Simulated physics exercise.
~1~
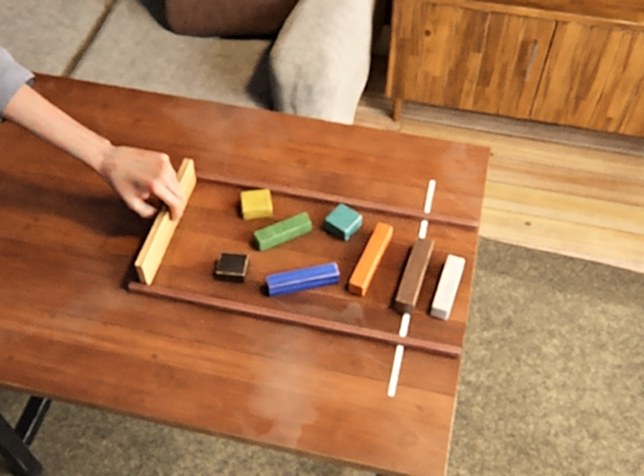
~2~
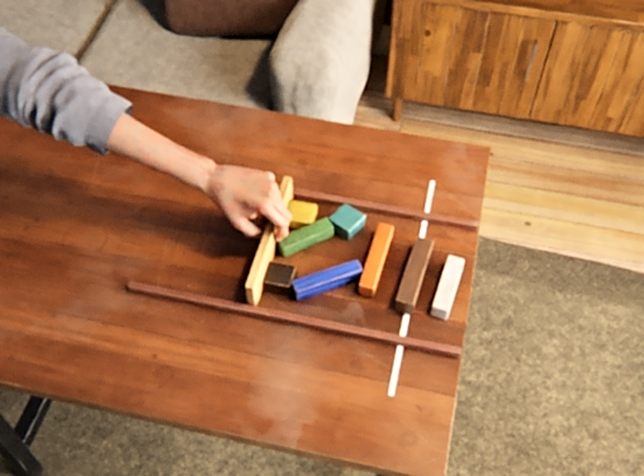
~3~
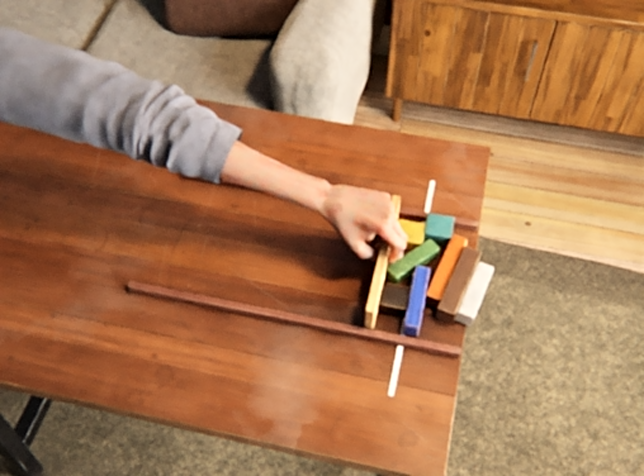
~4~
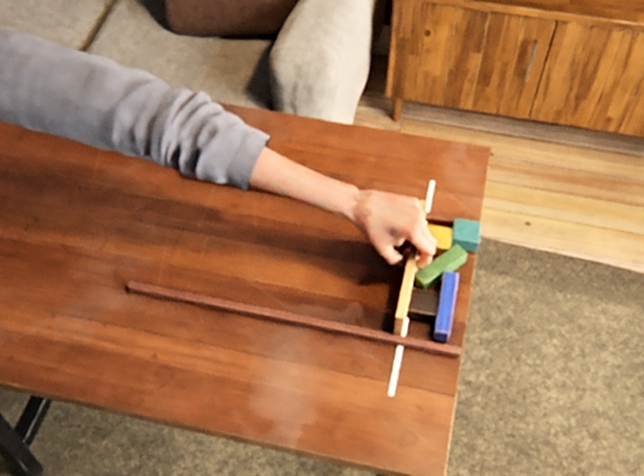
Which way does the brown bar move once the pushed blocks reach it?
The brown bar moves to the right, toward the edge of the table.
